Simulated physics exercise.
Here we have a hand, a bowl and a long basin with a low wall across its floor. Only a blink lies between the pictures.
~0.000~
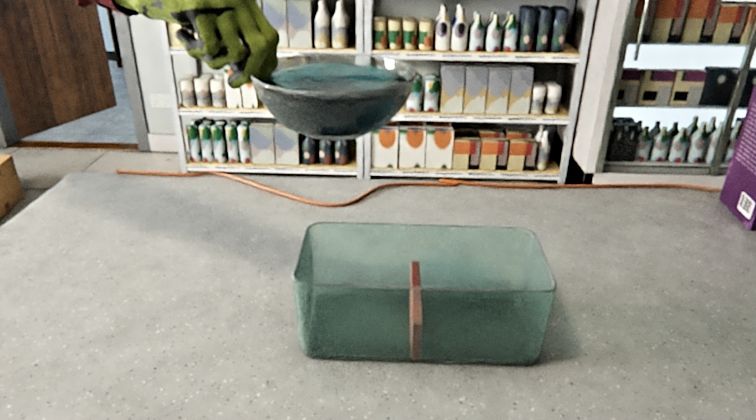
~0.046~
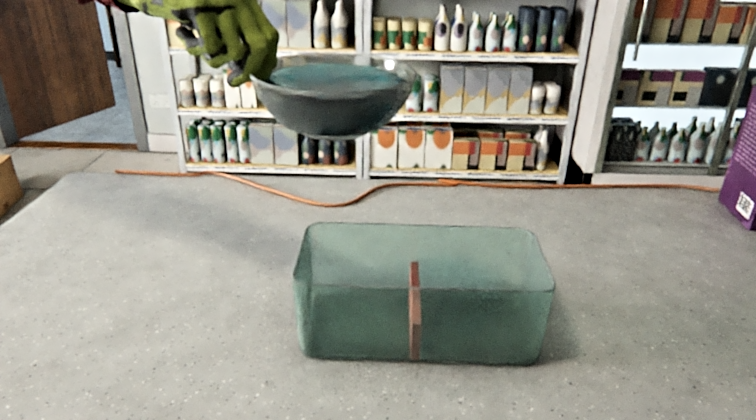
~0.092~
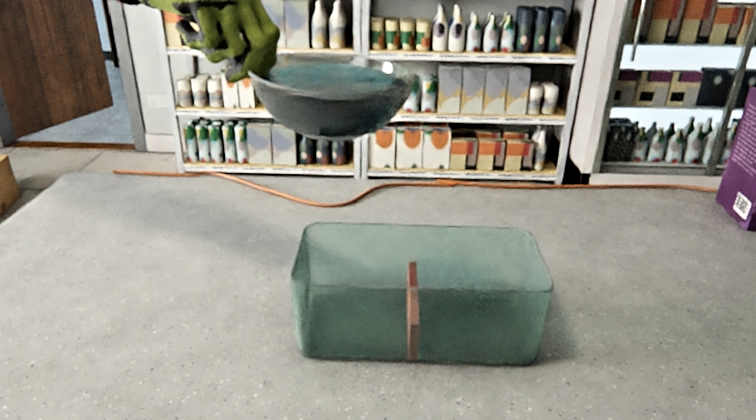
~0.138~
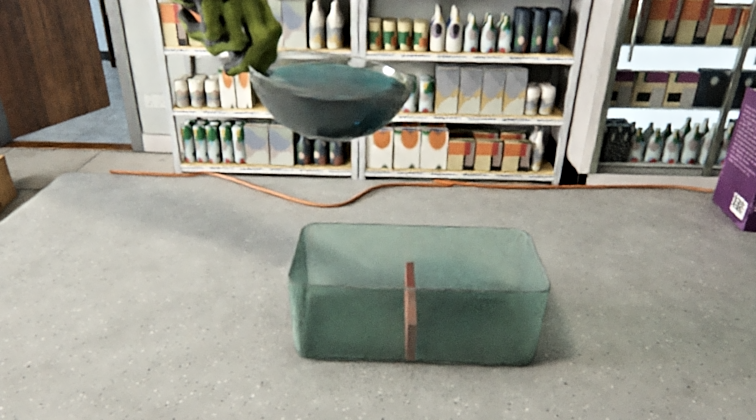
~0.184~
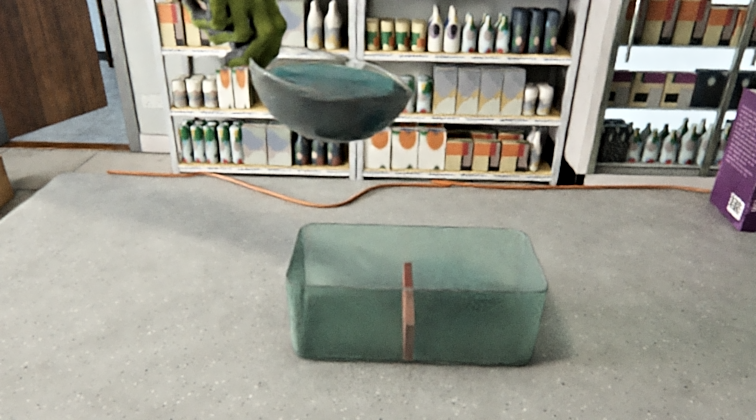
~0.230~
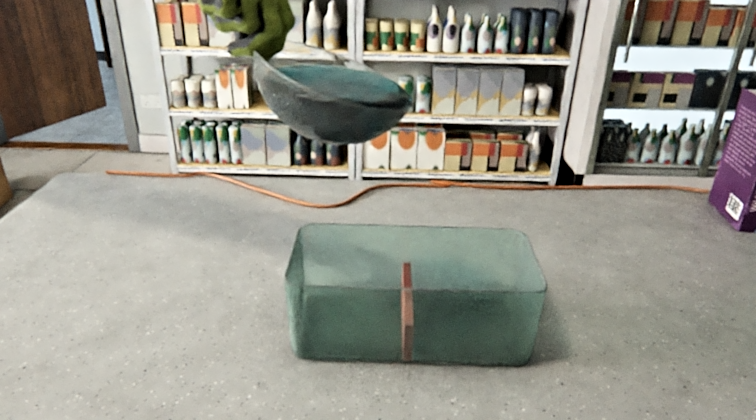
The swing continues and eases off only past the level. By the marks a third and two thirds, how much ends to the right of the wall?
It comes to above two thirds.
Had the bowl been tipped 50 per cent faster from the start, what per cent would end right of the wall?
Near 65 %.
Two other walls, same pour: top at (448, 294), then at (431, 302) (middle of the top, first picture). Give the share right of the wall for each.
The first gives 45 %, the second 55 %.
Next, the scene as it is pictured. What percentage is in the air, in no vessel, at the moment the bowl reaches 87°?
Near 60 %.
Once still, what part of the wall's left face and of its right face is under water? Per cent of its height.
Some 10 per cent left and 50 right.
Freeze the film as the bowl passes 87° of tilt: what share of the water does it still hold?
It comes to 10 per cent or so.
A moment on, the bowl is tipped on its side and 9 per cent is still to pour, 0 is left of the wall and 33 right of it.
Next, the bowl is tipped right over and 0 per cent is still to pour, 15 is left of the wall and 71 right of it.
Then the bowl is tipped right over and 0 per cent is still to pour, 18 is left of the wall and 76 right of it.
Later the bowl is tipped right over and 0 per cent is still to pour, 18 is left of the wall and 76 right of it.
In the end 18 per cent lies left of the wall, 76 right of it and 5 outside.
